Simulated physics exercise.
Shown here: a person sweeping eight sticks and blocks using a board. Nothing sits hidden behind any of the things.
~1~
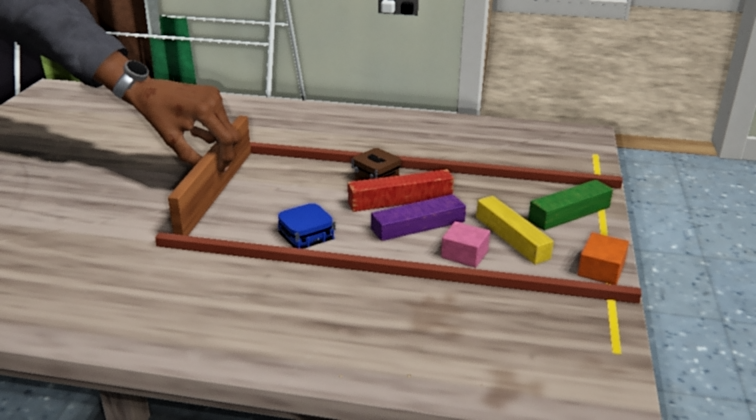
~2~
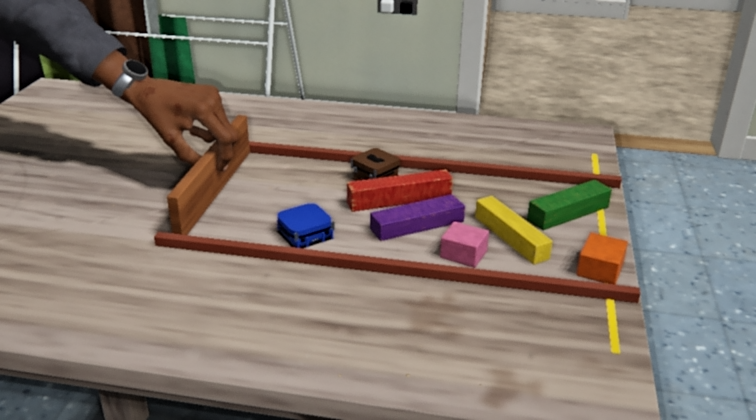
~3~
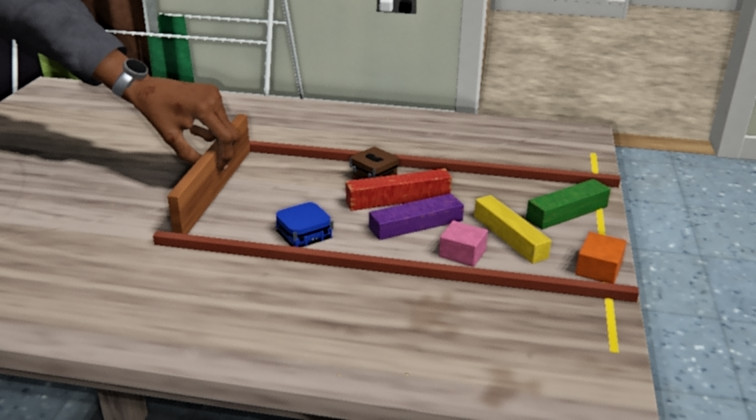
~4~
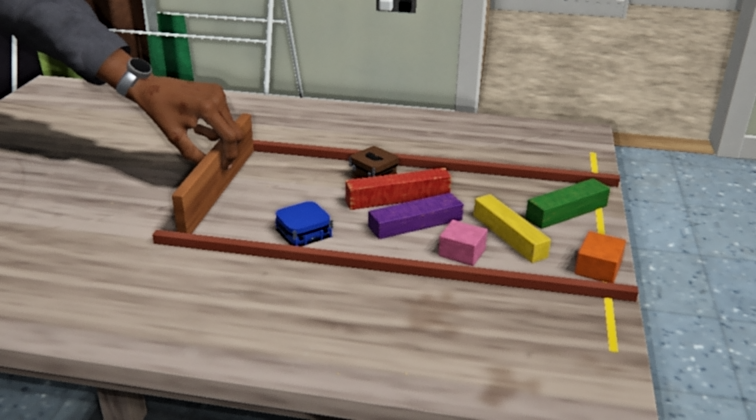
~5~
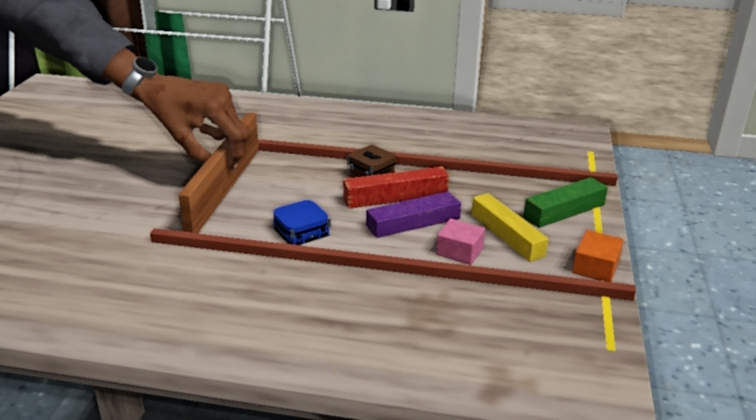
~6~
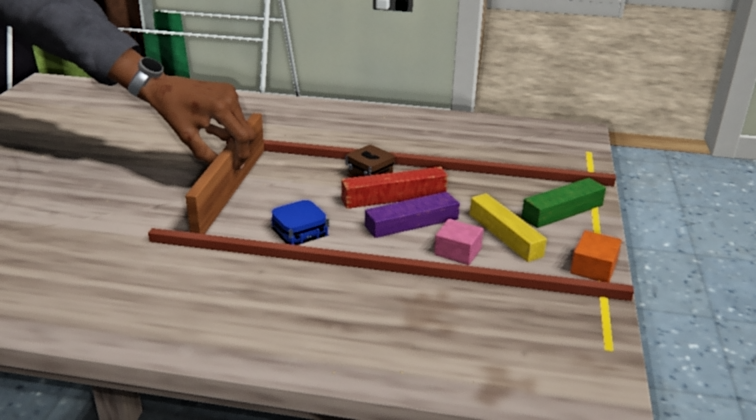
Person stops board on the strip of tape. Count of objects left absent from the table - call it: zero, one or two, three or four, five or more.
My call is five or more.
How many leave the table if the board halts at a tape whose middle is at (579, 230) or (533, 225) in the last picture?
Per try: 4; 2.
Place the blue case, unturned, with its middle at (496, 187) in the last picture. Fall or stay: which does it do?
The blue case falls.
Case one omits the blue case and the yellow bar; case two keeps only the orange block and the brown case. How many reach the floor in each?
You'd get 4 in the first case and 4 in the second one.
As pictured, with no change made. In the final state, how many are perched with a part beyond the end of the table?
I get 2.
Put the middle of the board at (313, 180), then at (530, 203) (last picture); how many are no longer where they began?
Counts: 1, 8.
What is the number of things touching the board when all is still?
Count recorded: 2.
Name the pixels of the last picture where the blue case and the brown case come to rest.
Okay, so first (625, 264), and next (613, 184).
A little later, none off yet; orange block at rest near (596, 256); green bar at rest near (564, 202); yellow bar at rest near (506, 226).
Next, none off yet; orange block moving near (604, 257); green bar shifted a little near (597, 205); yellow bar shifted a little near (563, 235).
When it is over, the number that fall off is five or more; down, red bar, purple bar, pink block, yellow bar, green bar and orange block.
